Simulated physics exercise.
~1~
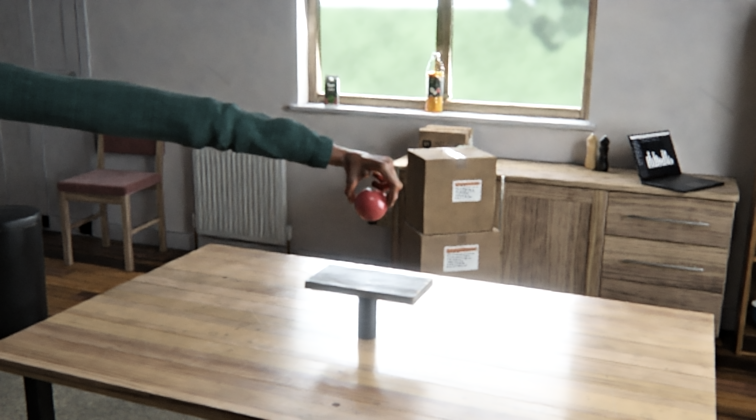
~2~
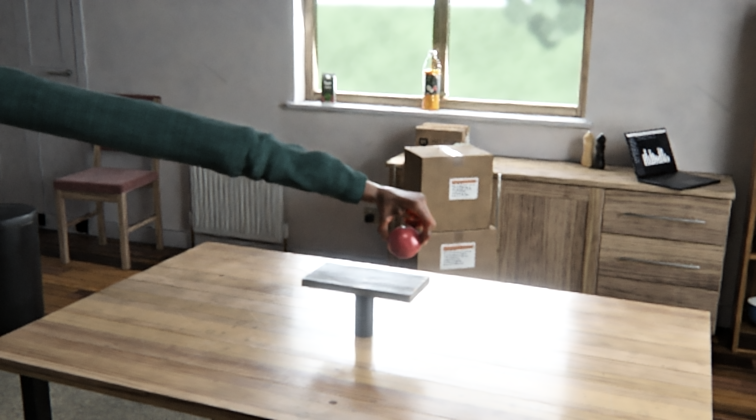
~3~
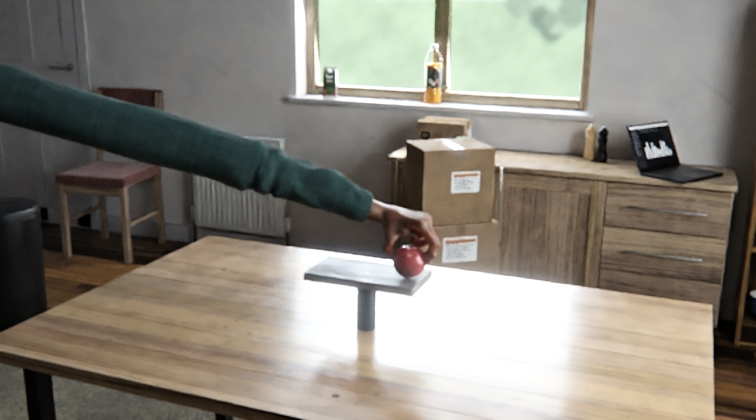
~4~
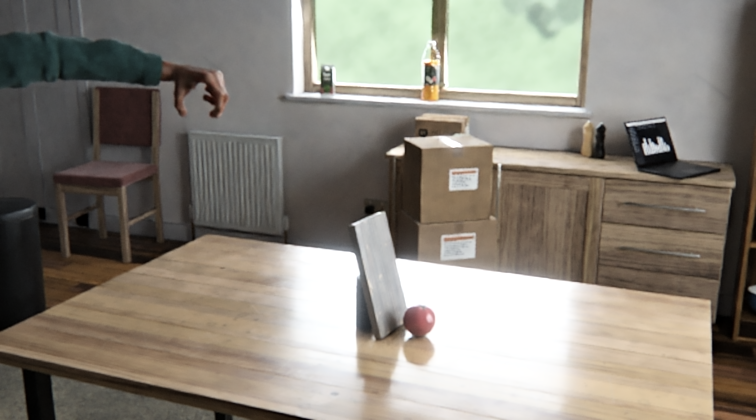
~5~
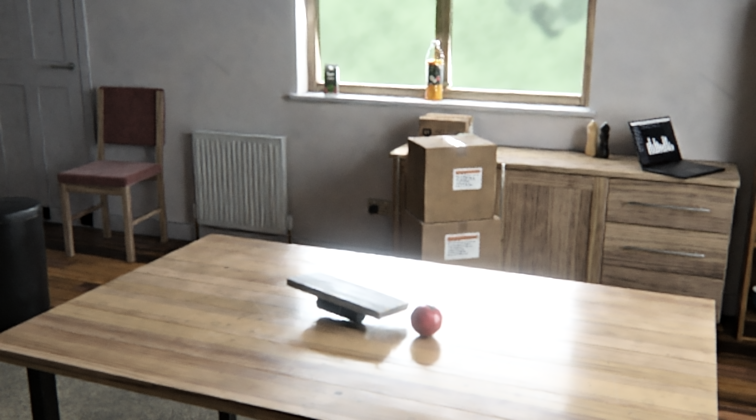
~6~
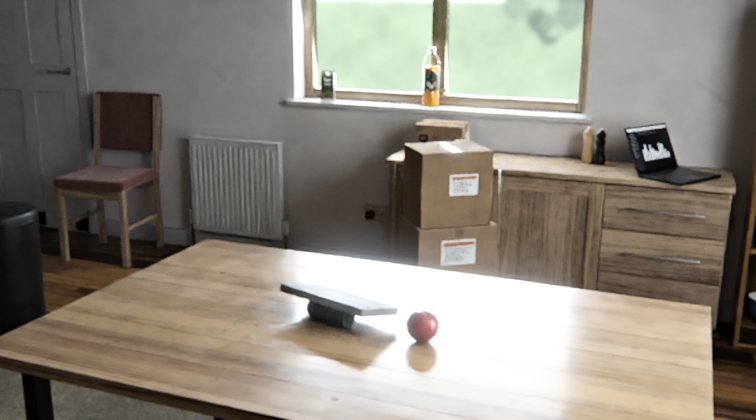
A hand lowers a red tomato onto the right end of a grey board balanced on an upright dark shaker, then lets go and withdraws left; the board tips steeply, the tomato drops to the table, and the board and shaker topple, ending with the board resting tilted over the fallen shaker.
